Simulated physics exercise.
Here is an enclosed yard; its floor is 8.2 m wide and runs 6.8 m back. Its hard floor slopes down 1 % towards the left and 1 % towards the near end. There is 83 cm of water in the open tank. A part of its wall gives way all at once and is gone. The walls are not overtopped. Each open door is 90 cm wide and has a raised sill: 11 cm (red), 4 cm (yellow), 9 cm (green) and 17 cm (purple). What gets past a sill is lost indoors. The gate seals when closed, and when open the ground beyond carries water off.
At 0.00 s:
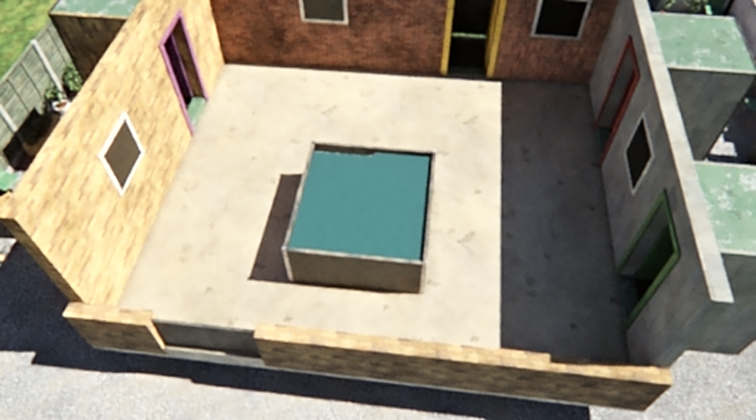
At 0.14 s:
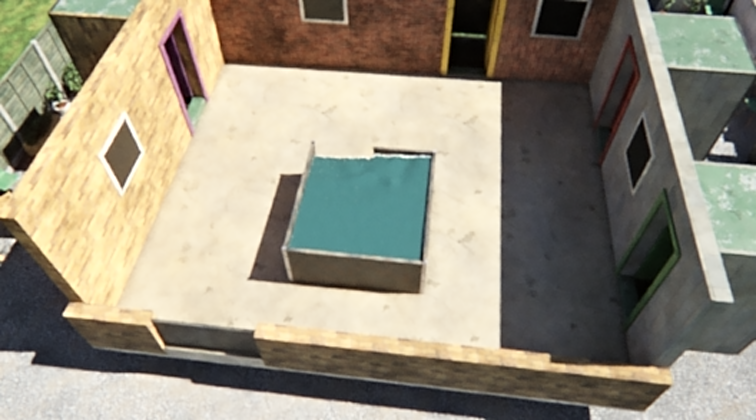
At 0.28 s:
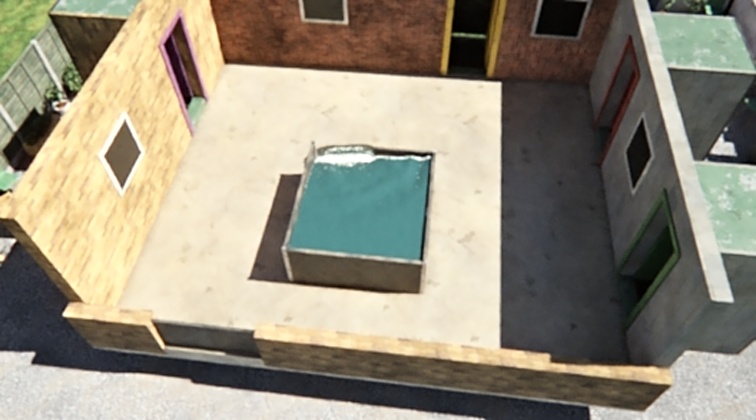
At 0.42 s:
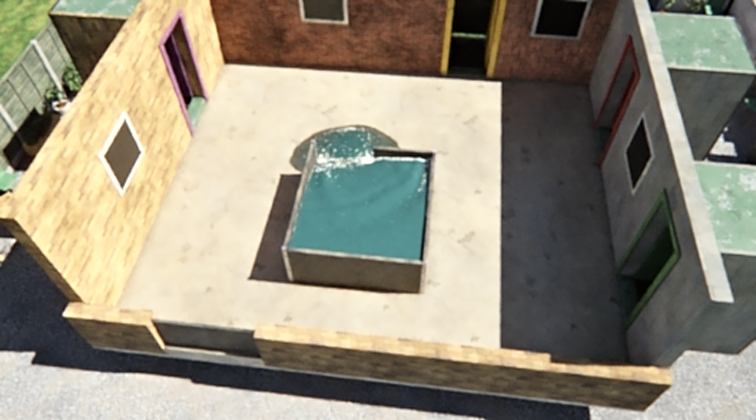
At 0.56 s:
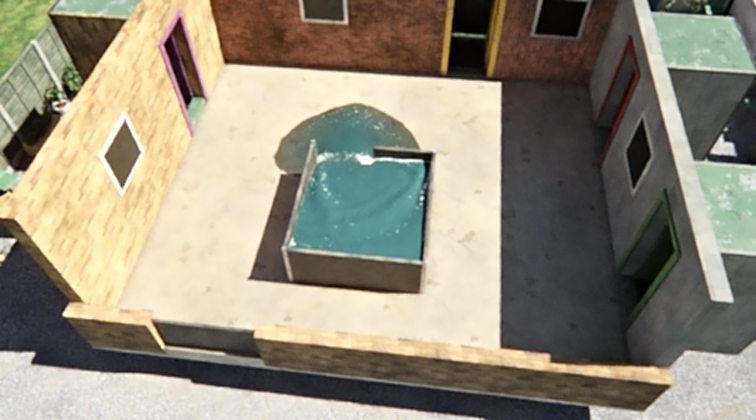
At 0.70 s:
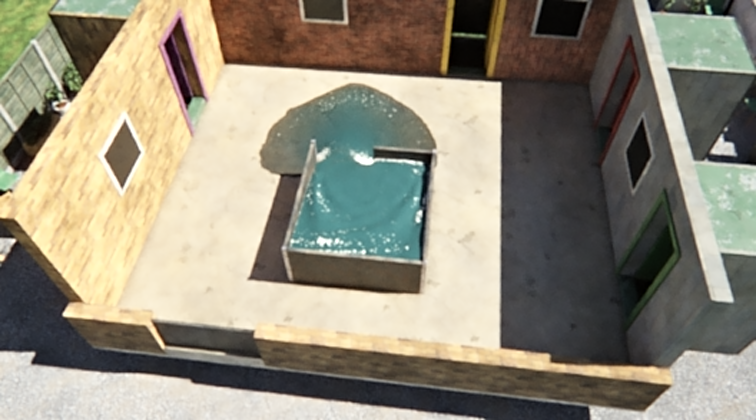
Teal water in a low square tank stirs as part of the tank's far wall gives way, then pours through the gap and spreads in a widening fan across the pale floor behind it. The tank stands mid-yard, seen from a fixed, high viewpoint. Yellowish brick rises on the left, reddish brick with a yellow-framed doorway at the back, and grey wall on the right.
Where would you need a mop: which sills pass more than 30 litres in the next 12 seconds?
Within that time: At the red door it does not reach the limit; at the yellow door it exceeds the limit; at the green door it stays under the limit; at the purple door it does not reach the limit.
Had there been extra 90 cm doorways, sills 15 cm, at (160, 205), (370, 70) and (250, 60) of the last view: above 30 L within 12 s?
In turn: Below, over, above.
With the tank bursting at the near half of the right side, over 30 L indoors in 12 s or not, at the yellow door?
Then: Yellow above.
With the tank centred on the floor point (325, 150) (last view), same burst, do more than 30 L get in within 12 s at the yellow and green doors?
Against that limit: Yellow below, green under.
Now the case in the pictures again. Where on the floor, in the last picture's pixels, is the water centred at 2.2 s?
Around (351, 174).
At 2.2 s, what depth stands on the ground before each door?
Depths in cm: Red 0, yellow 12, green 0, purple 11.
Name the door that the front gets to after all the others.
It is the green one.
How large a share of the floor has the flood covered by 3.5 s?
Near 40 per cent is wet.
After 1.4 s water covers 25 % of the floor and is deepest (42 cm) near (343, 169); red door not reached, yellow door not reached, green door not reached, purple door not reached.
After 2.2 s water covers 30 % of the floor and is deepest (53 cm) near (232, 65); red door not reached, yellow door 12 cm at the sill, 9 L in, green door not reached, purple door 11 cm at the sill, 0 L in.
After 3.5 s water covers 40 % of the floor and is deepest (33 cm) near (232, 65); red door not reached, yellow door 9 cm at the sill, 44 L in, green door not reached, purple door 16 cm at the sill, 1 L in.
After 7.0 s water covers 85 % of the floor and is deepest (20 cm) near (116, 307); red door 8 cm at the sill, 1 L in, yellow door 6 cm at the sill, 73 L in, green door 3 cm at the sill, 0 L in, purple door 14 cm at the sill, 4 L in.
After 12.0 s water covers 100 % of the floor and is deepest (17 cm) near (108, 327); red door 4 cm at the sill, 1 L in, yellow door 3 cm at the sill, 77 L in, green door 11 cm at the sill, 1 L in, purple door 9 cm at the sill, 5 L in.
